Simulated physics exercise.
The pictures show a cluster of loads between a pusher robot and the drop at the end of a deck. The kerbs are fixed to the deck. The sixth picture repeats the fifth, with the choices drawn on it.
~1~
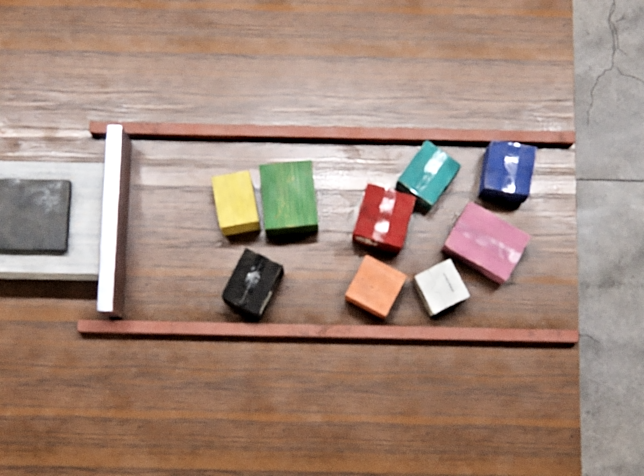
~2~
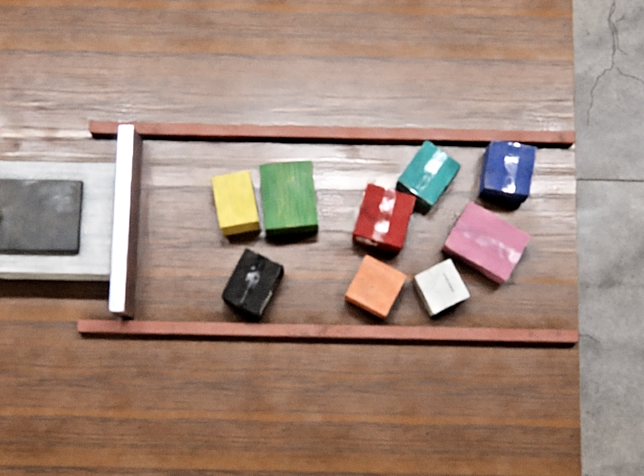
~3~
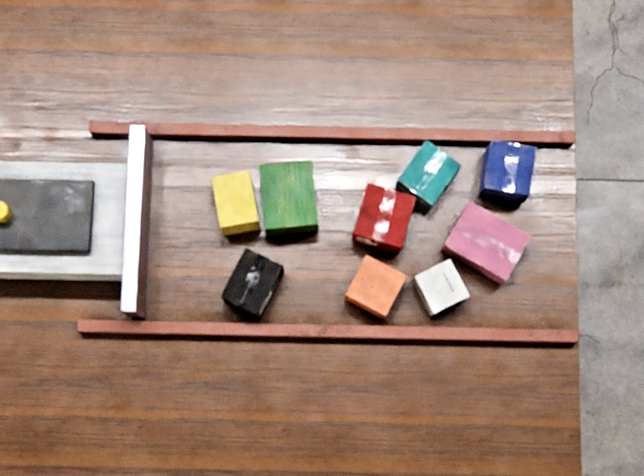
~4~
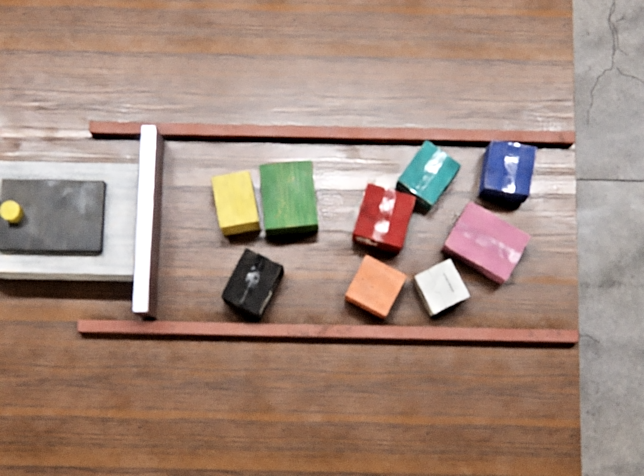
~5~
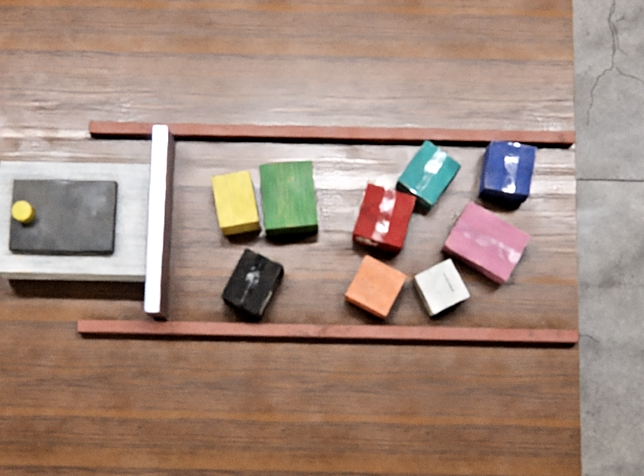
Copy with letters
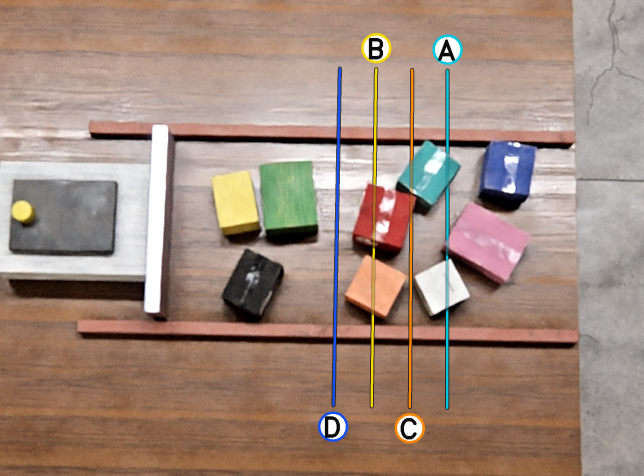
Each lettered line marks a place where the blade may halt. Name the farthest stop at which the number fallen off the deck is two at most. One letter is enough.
A is the last line within the limit.
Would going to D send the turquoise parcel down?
No.
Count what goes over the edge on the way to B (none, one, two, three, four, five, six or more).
In all, none.
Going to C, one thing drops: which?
The pink parcel.
On the marked copy, A at (447, 235); B at (374, 233); C at (411, 234); D at (337, 233).
Taking A. A third of the way, robot (177, 218); red parcel (388, 220); black parcel (290, 283).
Two thirds of the way, robot (282, 220); pink parcel (552, 235); blue box (530, 174).
When it is over, robot (363, 222); blue box over the edge; pink parcel over the edge; two fallen.
As for the rest, B is within the limit but short; C is within the limit but short; D is within the limit but short.
